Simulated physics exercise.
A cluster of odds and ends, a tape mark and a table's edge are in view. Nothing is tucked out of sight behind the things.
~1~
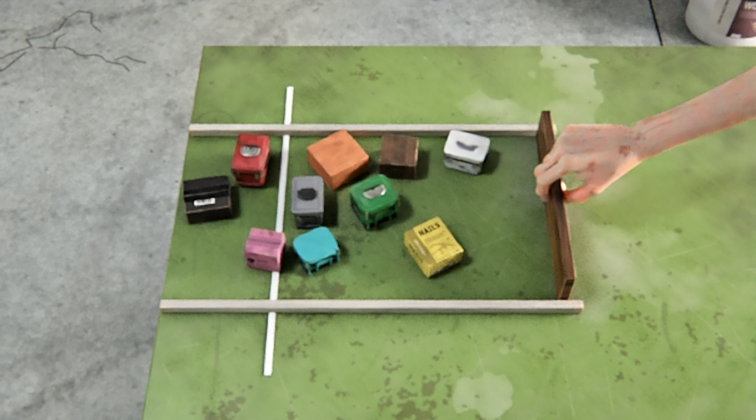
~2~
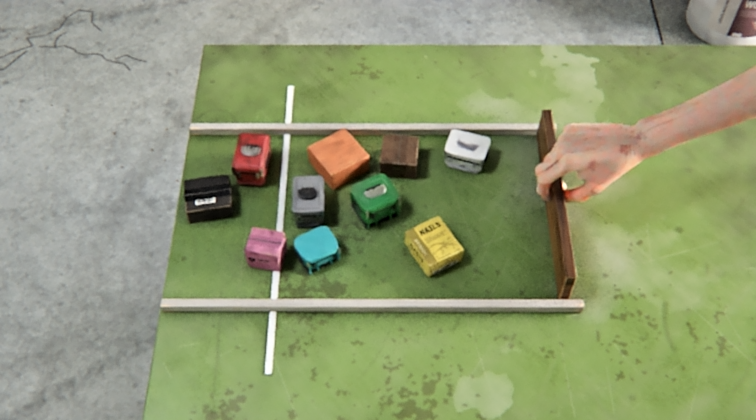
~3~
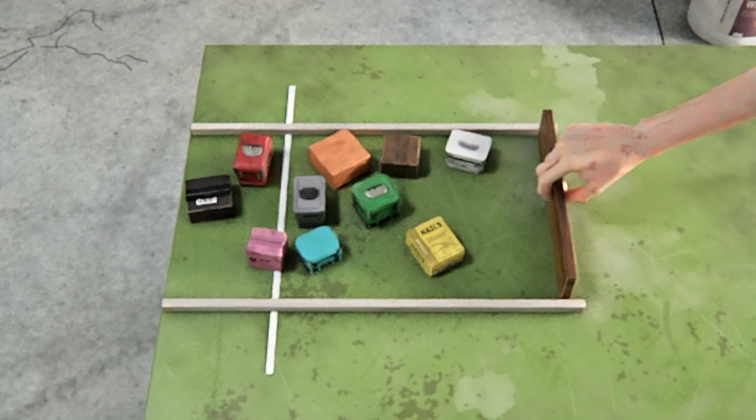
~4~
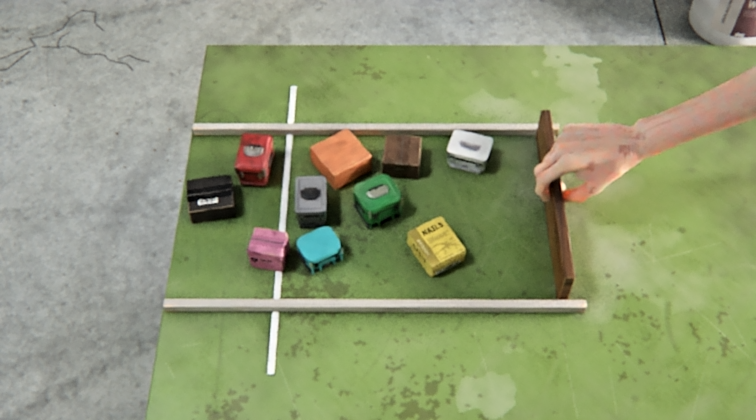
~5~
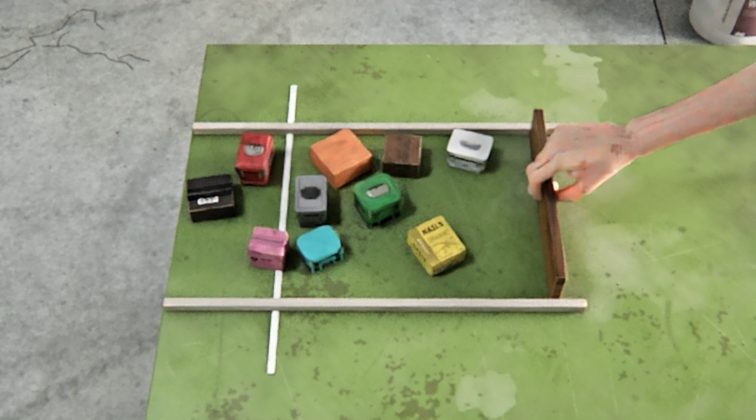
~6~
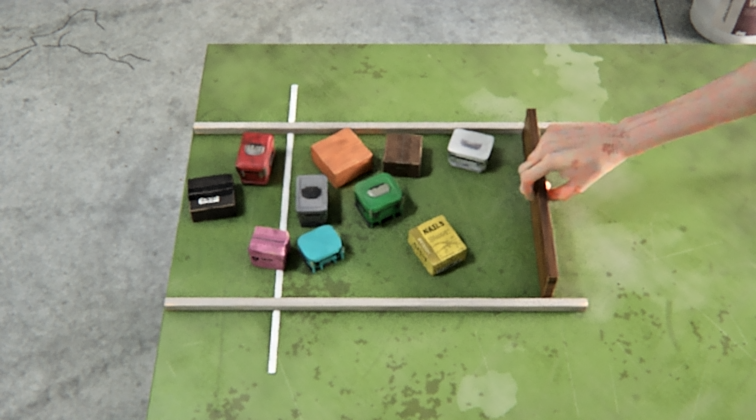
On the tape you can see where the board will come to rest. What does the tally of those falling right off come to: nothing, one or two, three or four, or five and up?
Falling ones: A lone one or two.
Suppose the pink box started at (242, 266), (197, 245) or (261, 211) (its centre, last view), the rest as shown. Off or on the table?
One after another, it keeps its place; keeps its place; keeps its place.
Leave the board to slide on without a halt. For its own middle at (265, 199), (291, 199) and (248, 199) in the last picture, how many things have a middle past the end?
Going through the three places, I get 4, 1 and 4.
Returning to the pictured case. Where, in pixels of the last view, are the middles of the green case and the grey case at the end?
Green case at about (265, 192), grey case at about (230, 200).
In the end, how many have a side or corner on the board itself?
Counting them up gives 3.
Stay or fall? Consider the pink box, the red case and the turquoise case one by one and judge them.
Result: Pink box safe, red case gone, turquoise case safe.
Soon after, none off yet; black box at rest near (212, 198); red case at rest near (256, 159); pink box at rest near (270, 249).
Then, none off yet; black box moved a little near (196, 201); red case moved about its own width near (224, 157); pink box moving near (259, 247).
At rest, the number that fall off is one or two; fallen, red case.
